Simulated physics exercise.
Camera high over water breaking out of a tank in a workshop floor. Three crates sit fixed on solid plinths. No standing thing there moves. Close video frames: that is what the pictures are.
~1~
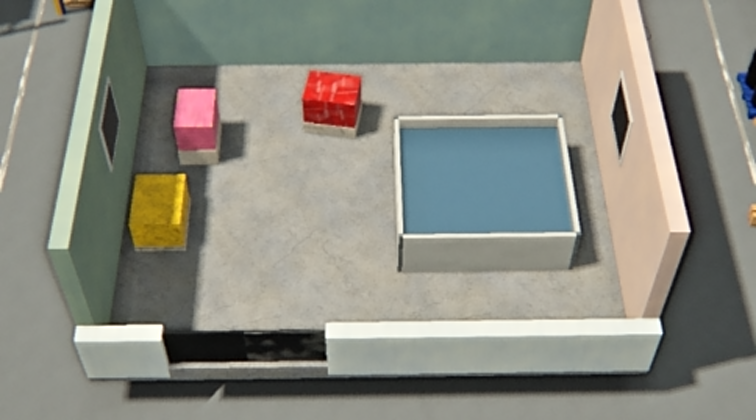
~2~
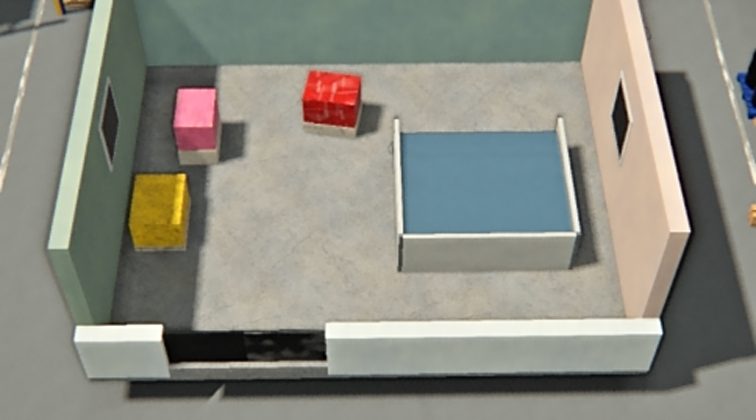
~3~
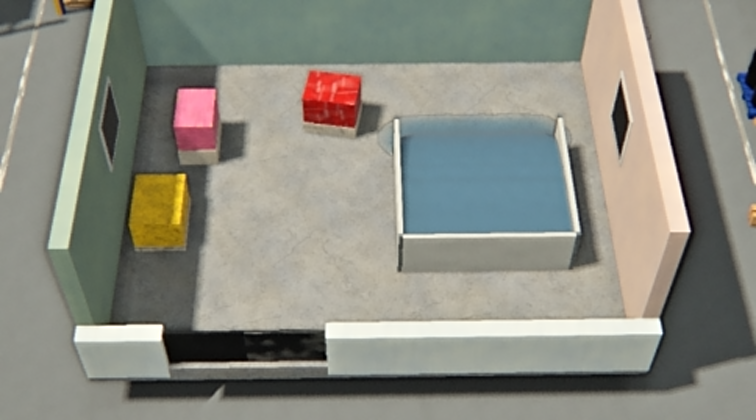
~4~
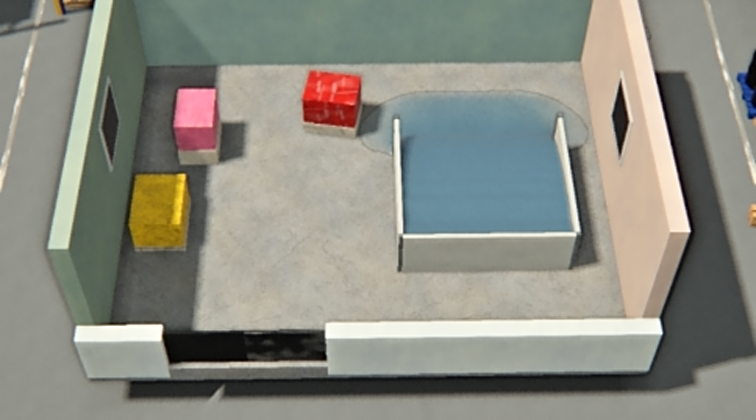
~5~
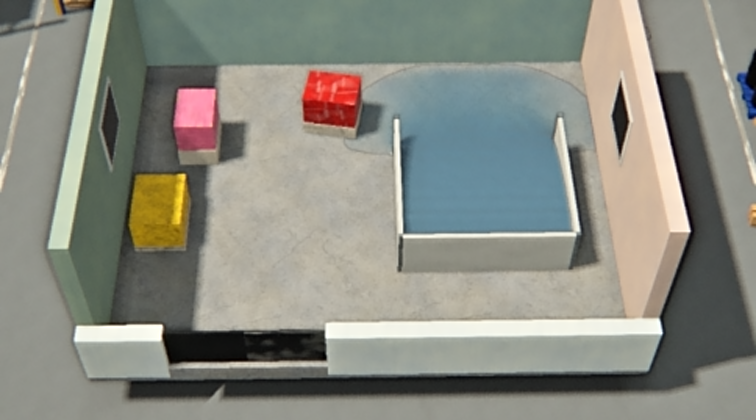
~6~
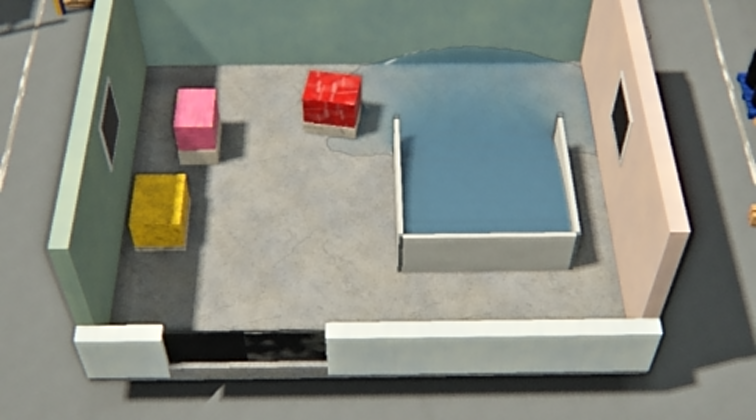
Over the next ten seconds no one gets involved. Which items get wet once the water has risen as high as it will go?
The pink crate is safe from the water. The yellow crate is caught by the water. The red crate is caught by the water.
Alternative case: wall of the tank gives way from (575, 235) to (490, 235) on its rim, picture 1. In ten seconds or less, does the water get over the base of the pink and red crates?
In that case the pink one is never flooded and the red one is never flooded.
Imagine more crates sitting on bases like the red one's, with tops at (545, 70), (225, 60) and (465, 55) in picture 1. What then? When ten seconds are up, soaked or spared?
As listed: Is wetted, ends up wet, is topped.
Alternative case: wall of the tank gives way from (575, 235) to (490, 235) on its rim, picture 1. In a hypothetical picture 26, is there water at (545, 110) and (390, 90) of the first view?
Point one: Reached by the flood; point two: Still bare.
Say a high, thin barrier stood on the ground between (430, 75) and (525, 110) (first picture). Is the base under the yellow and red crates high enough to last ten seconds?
As I see it, yellow is reached, while red is reached.
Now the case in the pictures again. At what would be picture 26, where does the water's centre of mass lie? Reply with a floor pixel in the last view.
Centre: Close to (425, 136).
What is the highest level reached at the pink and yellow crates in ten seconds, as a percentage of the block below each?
About 70 percent and about 270 percent.
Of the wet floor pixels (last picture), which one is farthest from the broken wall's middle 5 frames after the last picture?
The front's farthest point is close to (265, 67).
A moment on, water covers 25 % of the floor; the pink crate not reached, the yellow crate not reached, the red crate water round its plinth.
Next, water covers 35 % of the floor; the pink crate water round its plinth, the yellow crate not reached, the red crate water round its plinth.
Then, water covers 55 % of the floor; the pink crate water round its plinth, the yellow crate water round its plinth, the red crate water round its plinth.
Later, water covers 95 % of the floor; the pink crate water round its plinth, the yellow crate water round its plinth, the red crate water round its plinth.
In the end, water covers 100 % of the floor; the pink crate stayed above the water, the yellow crate was topped, the red crate was topped.
